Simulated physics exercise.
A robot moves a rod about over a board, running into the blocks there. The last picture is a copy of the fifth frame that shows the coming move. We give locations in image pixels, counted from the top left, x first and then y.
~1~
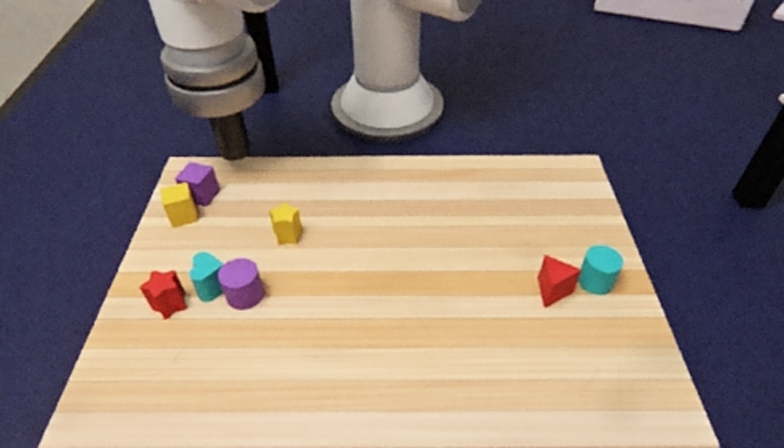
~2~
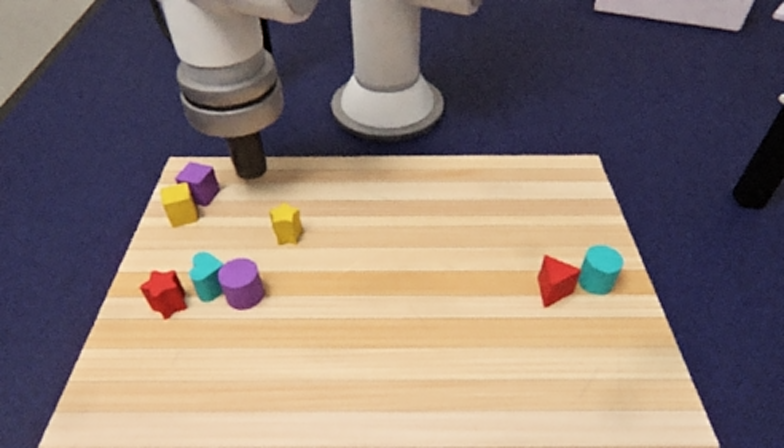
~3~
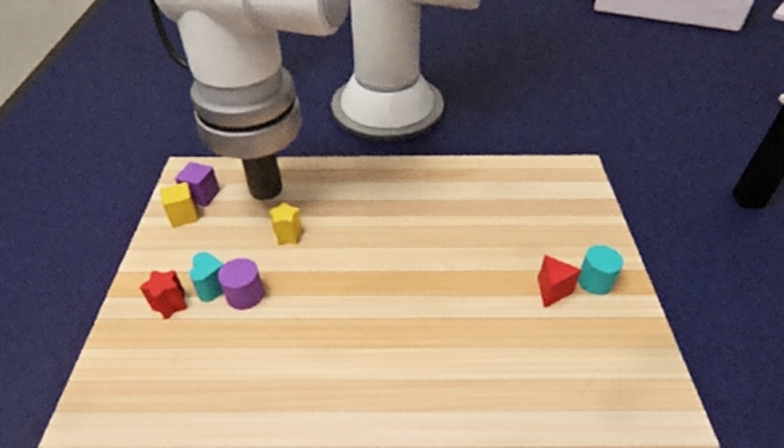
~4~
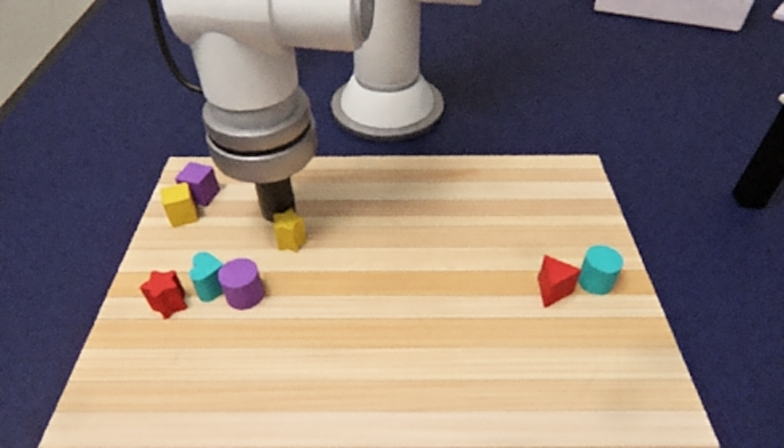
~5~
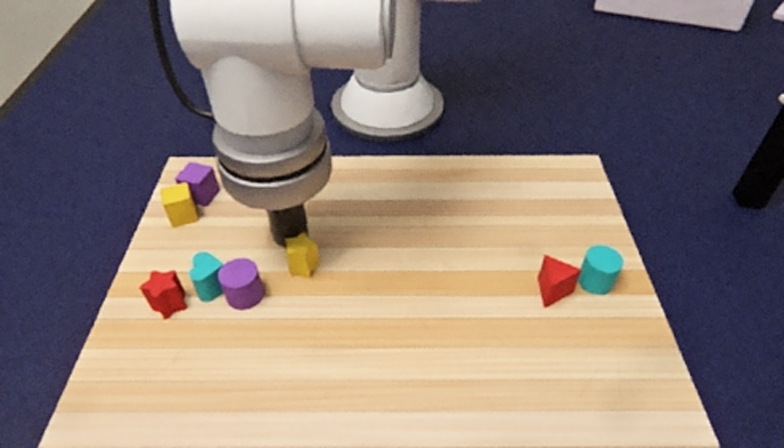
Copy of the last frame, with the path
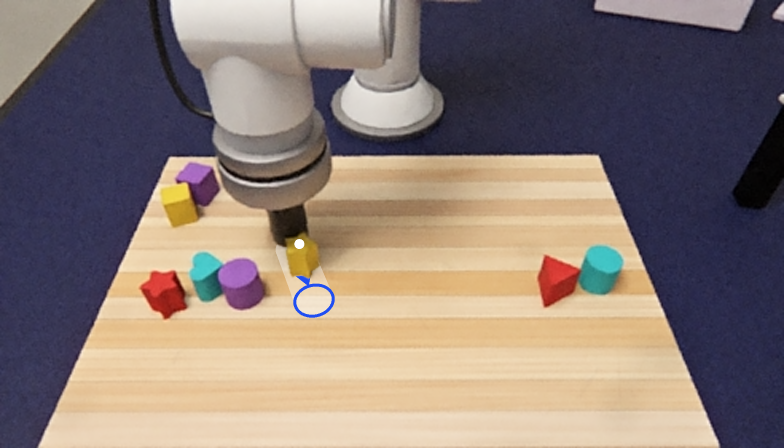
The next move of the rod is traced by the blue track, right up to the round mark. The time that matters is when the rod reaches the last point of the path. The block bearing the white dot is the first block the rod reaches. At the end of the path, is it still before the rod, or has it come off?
The rod will still be pushing it.
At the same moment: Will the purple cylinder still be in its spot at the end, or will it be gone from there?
It keeps its position.
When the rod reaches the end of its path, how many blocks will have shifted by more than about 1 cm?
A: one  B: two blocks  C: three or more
(A)
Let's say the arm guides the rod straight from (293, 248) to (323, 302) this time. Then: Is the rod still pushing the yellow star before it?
I'd say yes.
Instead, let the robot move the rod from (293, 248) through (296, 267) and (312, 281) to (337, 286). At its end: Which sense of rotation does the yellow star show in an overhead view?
Its spin: Clockwise.
The line goes from (293, 248) directly to (314, 300); the dot is on the yellow star.
The first path, step by step. Halfway along, rod (301, 261); yellow star (311, 271).
At the end, rod (312, 288); purple cylinder unmoved; yellow star (324, 300).
